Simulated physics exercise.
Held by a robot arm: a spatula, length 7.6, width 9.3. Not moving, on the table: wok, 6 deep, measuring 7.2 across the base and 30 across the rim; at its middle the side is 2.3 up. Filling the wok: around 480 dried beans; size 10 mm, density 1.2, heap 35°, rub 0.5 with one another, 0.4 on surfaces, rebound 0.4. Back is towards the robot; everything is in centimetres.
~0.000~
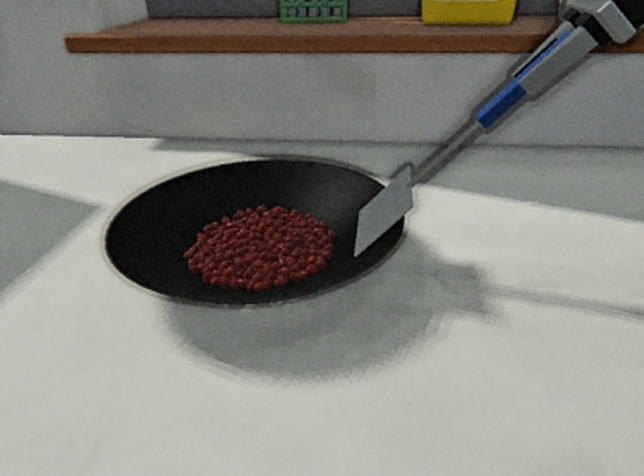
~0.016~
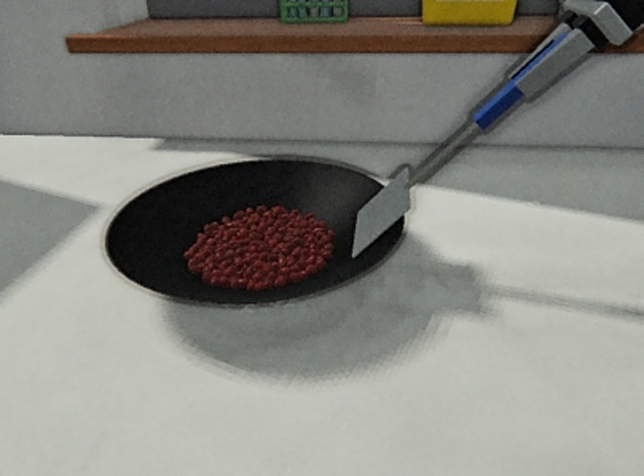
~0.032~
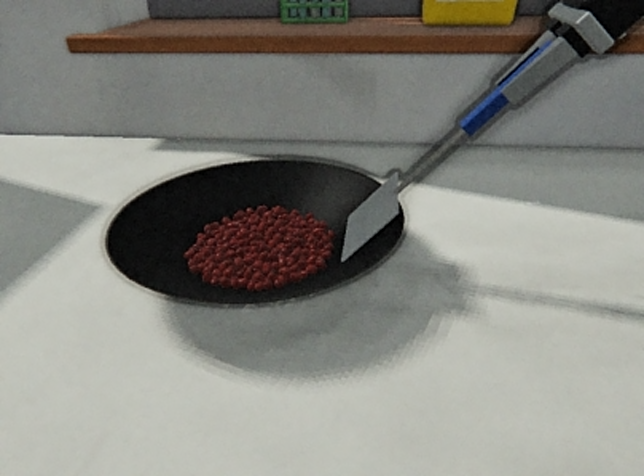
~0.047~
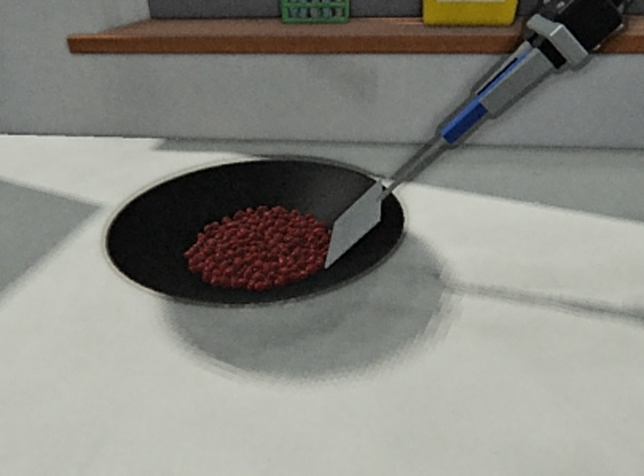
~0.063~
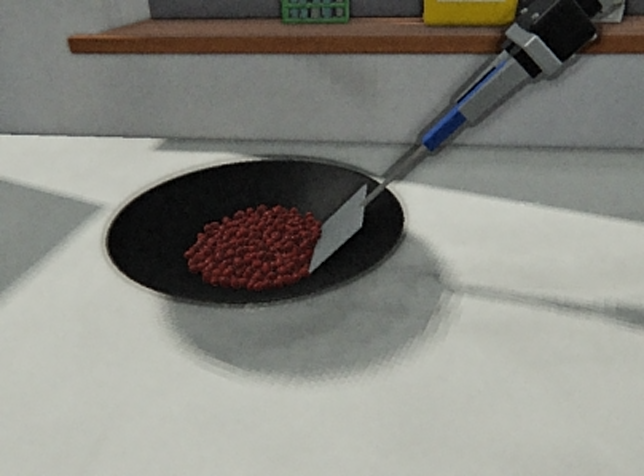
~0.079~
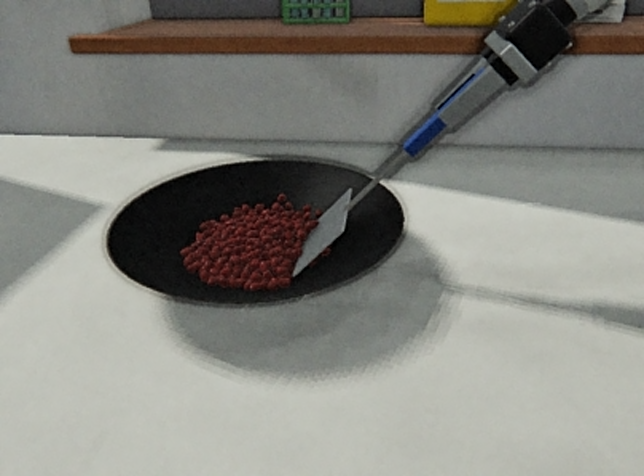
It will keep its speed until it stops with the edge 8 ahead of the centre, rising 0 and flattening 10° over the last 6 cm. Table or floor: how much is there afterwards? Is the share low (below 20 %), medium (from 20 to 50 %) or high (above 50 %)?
The share is medium, from 20 to 50 %.
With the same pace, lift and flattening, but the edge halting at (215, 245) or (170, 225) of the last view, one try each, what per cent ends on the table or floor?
The two tries give near 15 and near 55 in a hundred.
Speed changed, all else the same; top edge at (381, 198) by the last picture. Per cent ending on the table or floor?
That share would be some 10 percent.
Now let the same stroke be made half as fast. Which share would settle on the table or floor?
Then around 5 percent would finish on the table or floor.
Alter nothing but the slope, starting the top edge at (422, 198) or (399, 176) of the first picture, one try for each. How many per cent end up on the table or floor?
Roughly 30% and 30%.
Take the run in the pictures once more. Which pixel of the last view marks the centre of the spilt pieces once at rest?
(71, 243) or thereabouts.
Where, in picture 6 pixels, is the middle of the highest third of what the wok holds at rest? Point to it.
I'd say around pixel (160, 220).
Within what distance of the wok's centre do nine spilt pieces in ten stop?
35 cm.
After 0.12 s, sloping 48°, highest piece 9 above the table; 483 in the wok.
After 0.16 s, sloping 45°, highest piece 11 above the table; 482 in the wok, 1 on the blade or in flight.
After 0.38 s, sloping 38°, highest piece 8 above the table; 342 in the wok, 116 on the table or floor, 25 on the blade or in flight.
After 1.43 s, sloping 38°, highest piece 7 above the table; 337 in the wok, 146 on the table or floor.
In the end, 337 in the wok, 146 on the table or floor. That is 30 % on the table or floor.
